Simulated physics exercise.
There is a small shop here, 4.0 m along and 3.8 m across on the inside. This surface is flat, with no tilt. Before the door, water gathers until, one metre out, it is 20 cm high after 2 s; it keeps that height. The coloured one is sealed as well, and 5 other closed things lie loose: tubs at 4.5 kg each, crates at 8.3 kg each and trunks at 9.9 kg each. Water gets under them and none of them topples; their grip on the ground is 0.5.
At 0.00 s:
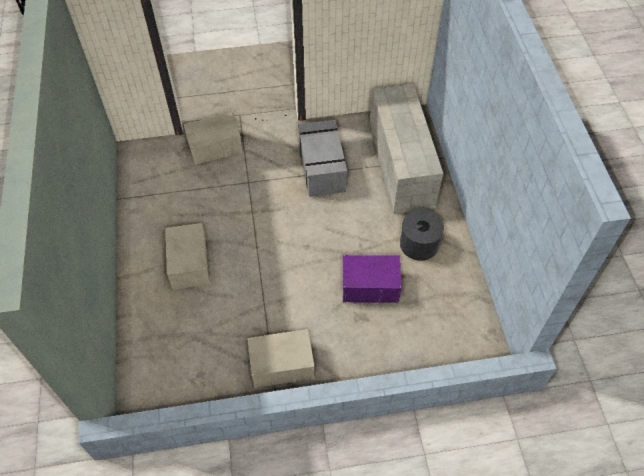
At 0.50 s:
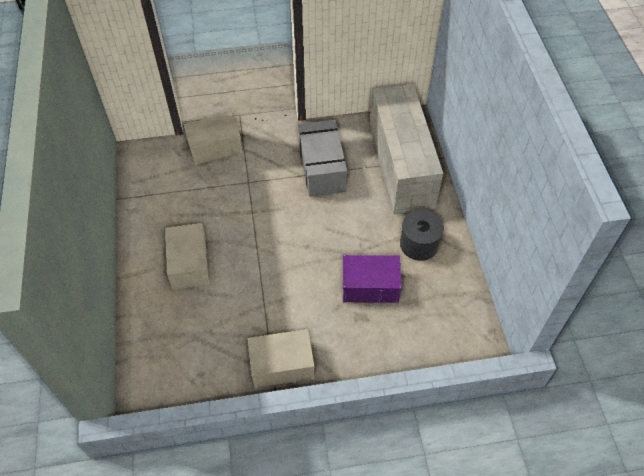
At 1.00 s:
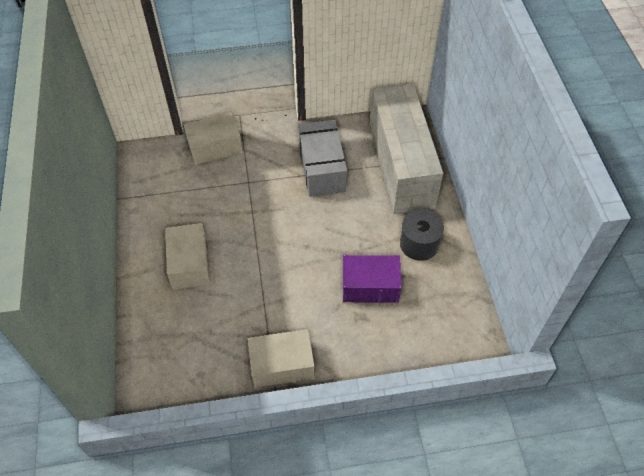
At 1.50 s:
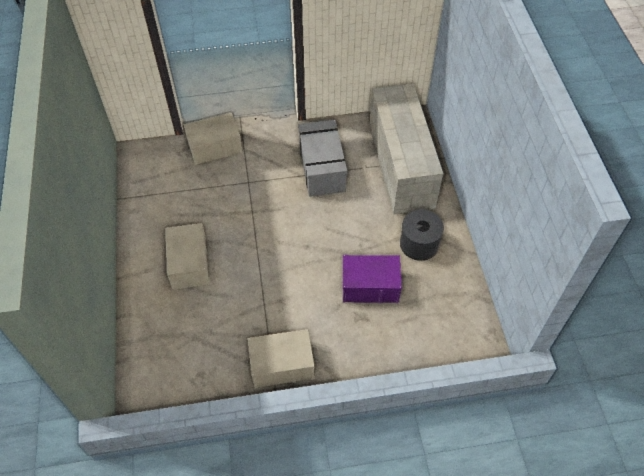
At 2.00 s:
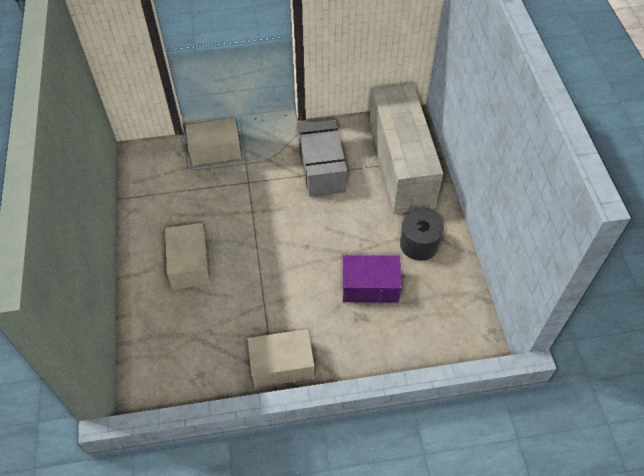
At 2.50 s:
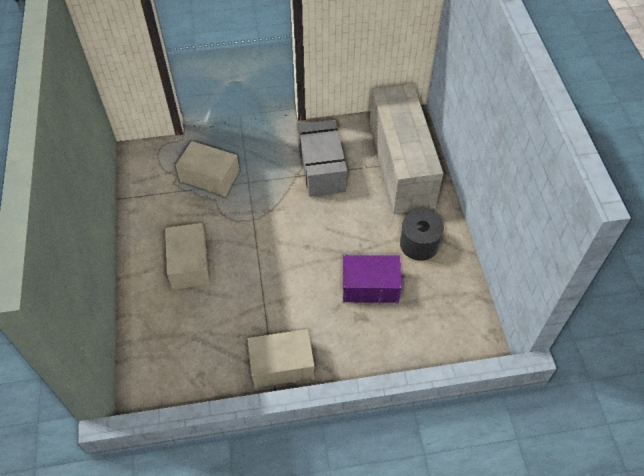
Water spreading over the paving around a small walled shop, then entering through the doorway and turning a pale box just inside.
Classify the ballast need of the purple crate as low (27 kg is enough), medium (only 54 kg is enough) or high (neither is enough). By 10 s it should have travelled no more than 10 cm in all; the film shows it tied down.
Medium.
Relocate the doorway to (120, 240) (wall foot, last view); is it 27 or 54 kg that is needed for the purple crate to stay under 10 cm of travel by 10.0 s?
Okay, so only the heavy mass does.
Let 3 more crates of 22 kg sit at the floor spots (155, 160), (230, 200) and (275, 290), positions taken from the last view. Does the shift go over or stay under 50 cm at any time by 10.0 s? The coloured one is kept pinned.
Note, in sequence: Not exceeded, exceeded, exceeded.
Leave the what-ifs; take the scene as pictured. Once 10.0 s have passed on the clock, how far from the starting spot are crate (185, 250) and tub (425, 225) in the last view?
In that order: 140 cm, 40 cm.
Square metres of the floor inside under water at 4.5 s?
Wet area: Approx. 11.5 m2.
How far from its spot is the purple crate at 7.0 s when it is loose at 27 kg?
Close to 0 centimetres.
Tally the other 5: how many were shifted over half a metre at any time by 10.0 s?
The total is 3.
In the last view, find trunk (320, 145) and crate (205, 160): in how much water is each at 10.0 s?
Depths: Near 7 cm, then near 13 cm.
After 3.5 s the purple crate would be 0 cm from its start with 27 kg and 0 cm from its start with 54 kg; 1 cm of water round it then.
After 4.5 s the purple crate would be 0 cm from its start with 27 kg and 0 cm from its start with 54 kg; 5 cm of water round it then.
After 7.0 s the purple crate would be 0 cm from its start with 27 kg and 0 cm from its start with 54 kg; 6 cm of water round it then.
After 10.0 s the purple crate would be 83 cm from its start with 27 kg and 0 cm from its start with 54 kg; 13 cm of water round it then.
